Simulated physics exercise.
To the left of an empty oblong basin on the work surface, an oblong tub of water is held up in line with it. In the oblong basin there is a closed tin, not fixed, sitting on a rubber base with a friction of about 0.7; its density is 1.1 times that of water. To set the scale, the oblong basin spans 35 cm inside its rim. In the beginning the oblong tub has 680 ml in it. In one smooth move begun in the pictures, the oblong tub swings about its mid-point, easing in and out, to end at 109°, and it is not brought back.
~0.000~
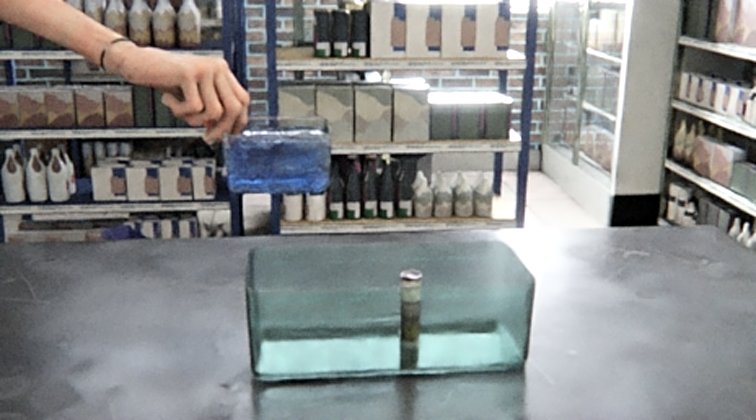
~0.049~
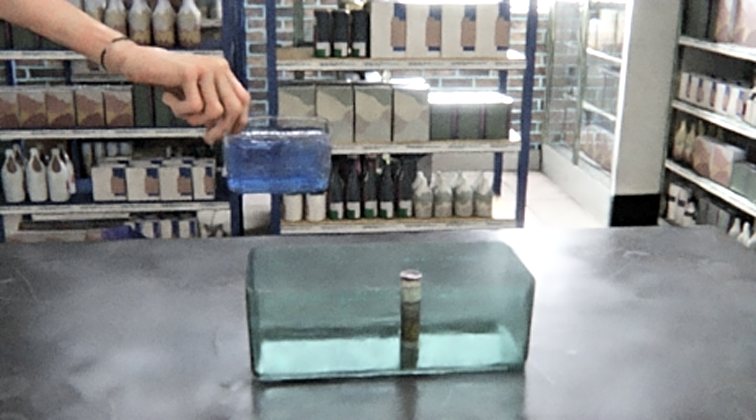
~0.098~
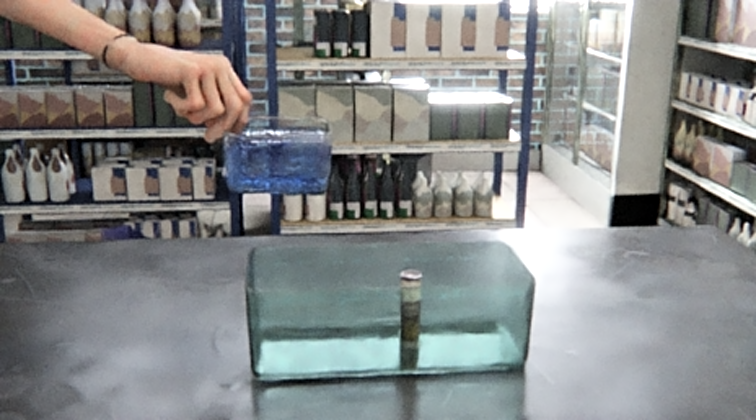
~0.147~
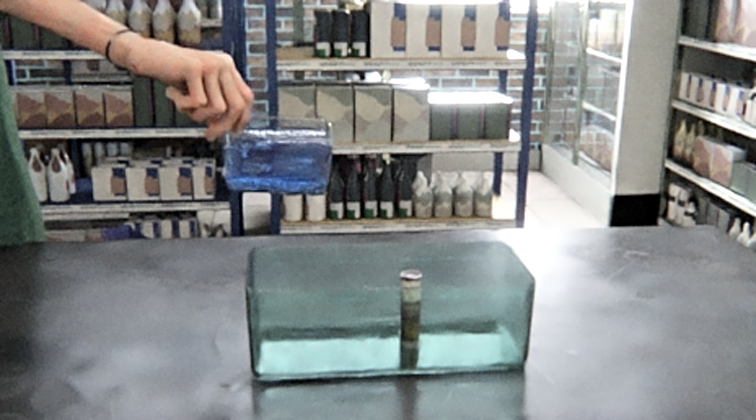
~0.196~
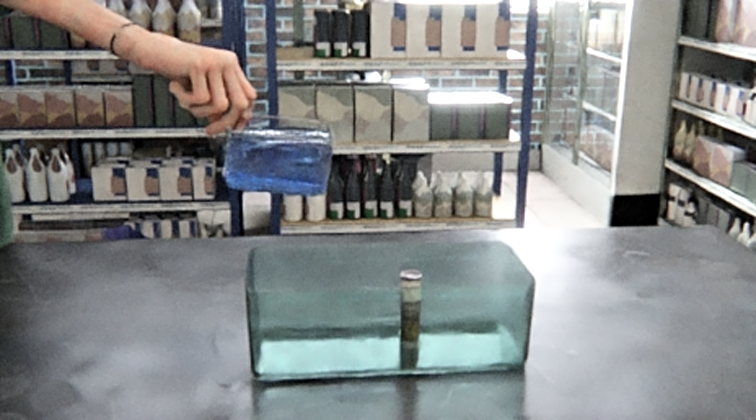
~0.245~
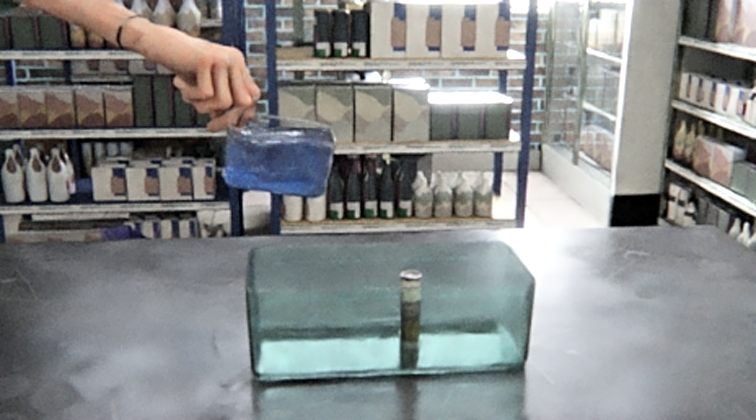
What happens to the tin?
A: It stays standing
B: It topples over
Option A: It stays standing.
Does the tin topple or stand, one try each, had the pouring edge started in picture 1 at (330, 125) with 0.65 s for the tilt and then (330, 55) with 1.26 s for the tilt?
First it falls; then it stays up.
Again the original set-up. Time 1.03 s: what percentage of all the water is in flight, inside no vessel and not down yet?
Something like 8 per cent of the total.
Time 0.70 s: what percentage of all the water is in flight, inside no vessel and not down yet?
Near 32 per cent of it all.
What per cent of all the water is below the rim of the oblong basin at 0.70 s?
Around 16 percent.
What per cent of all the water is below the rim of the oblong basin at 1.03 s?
Reading: Approx. 84 %.
By 0.70 s the tilt is 64° and 52 per cent is still to pour; the tin stands where it began.
By 1.03 s the tilt is 100° and 8 per cent is still to pour; the tin stands where it began.
By 1.38 s the tilt is 109° and 0 per cent is still to pour; the tin stands where it began.
By 1.76 s the tilt is 109° and 0 per cent is still to pour; the tin stands where it began.
At rest the tin stands where it began.
